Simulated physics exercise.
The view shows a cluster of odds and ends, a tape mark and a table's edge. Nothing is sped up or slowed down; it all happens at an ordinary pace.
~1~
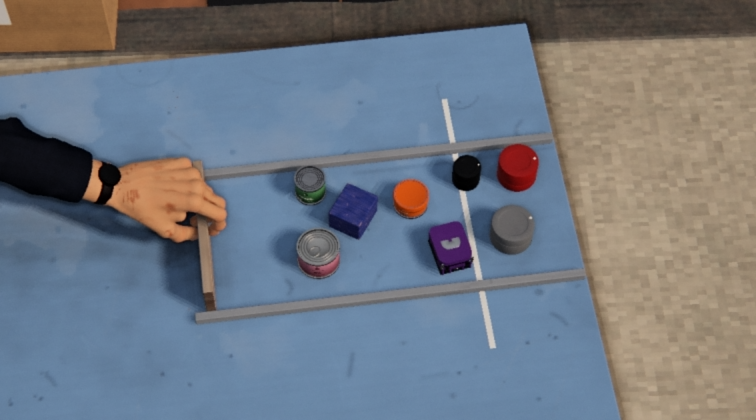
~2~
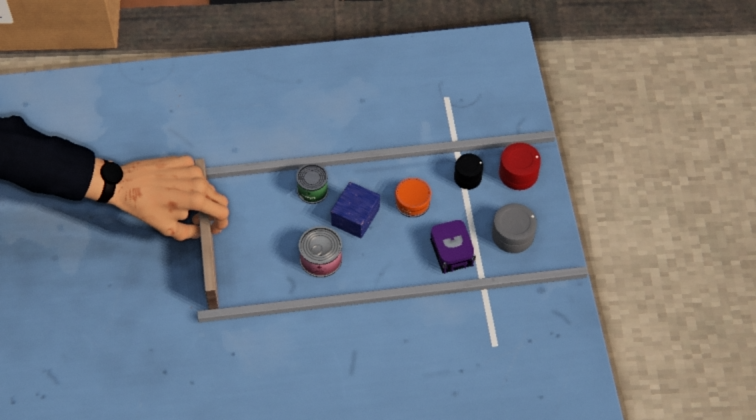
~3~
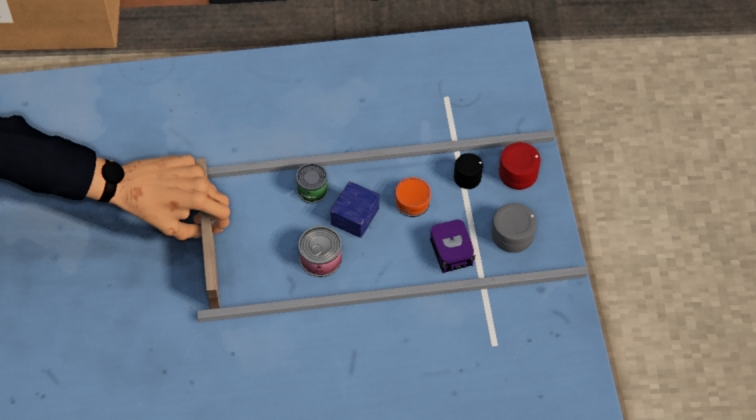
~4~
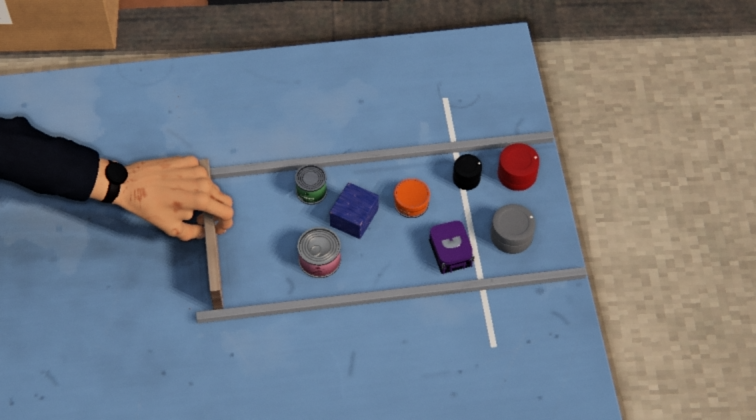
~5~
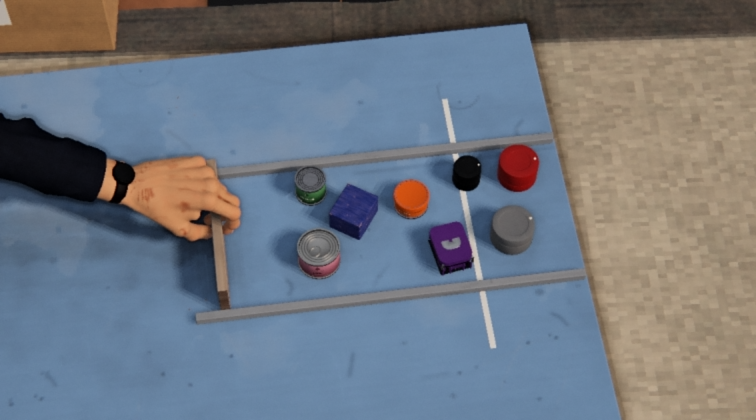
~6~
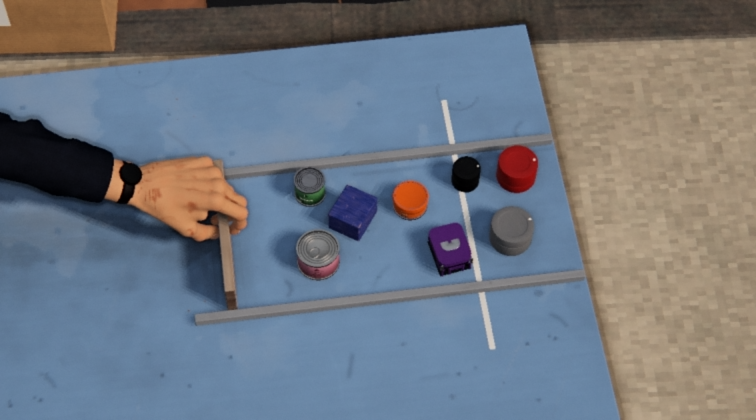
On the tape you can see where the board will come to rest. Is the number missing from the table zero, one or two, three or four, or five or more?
The table loses nothing.
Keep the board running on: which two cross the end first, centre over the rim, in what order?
The grey lid, then the red lid.
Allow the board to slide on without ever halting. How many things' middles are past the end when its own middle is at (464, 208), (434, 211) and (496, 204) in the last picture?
0, 0 and 2.
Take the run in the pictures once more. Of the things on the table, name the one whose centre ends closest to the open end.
The grey lid is foremost.
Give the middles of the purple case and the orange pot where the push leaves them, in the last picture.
First: About (534, 251); second: About (514, 181).
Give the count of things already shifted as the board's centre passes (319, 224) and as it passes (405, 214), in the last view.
Tally: First 2; then 6.
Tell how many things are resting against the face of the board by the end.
The count in contact is 3.
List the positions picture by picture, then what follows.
Red lid (518, 168); grey lid (512, 230); black lid (466, 173); board (204, 235); tape (467, 217), in the first frame.
Grey lid (514, 228); green pot (312, 184), in the second frame.
Black lid (468, 171); blue block (355, 209), in the third frame.
Red lid (518, 167); orange pot (412, 199), in the fourth frame.
Grey lid (512, 230); board (218, 234), in the fifth frame.
Red lid (517, 169); grey lid (512, 231); black lid (466, 174); board (225, 234); tape (467, 218), in the sixth frame.
Soon after, none off yet; red lid at rest near (517, 169); grey lid at rest near (512, 231); black lid at rest near (466, 174).
After that, none off yet; red lid at rest near (517, 169); grey lid displaced a little near (524, 230); black lid displaced about its own width near (486, 156).
In the end, the number that fall off is zero.
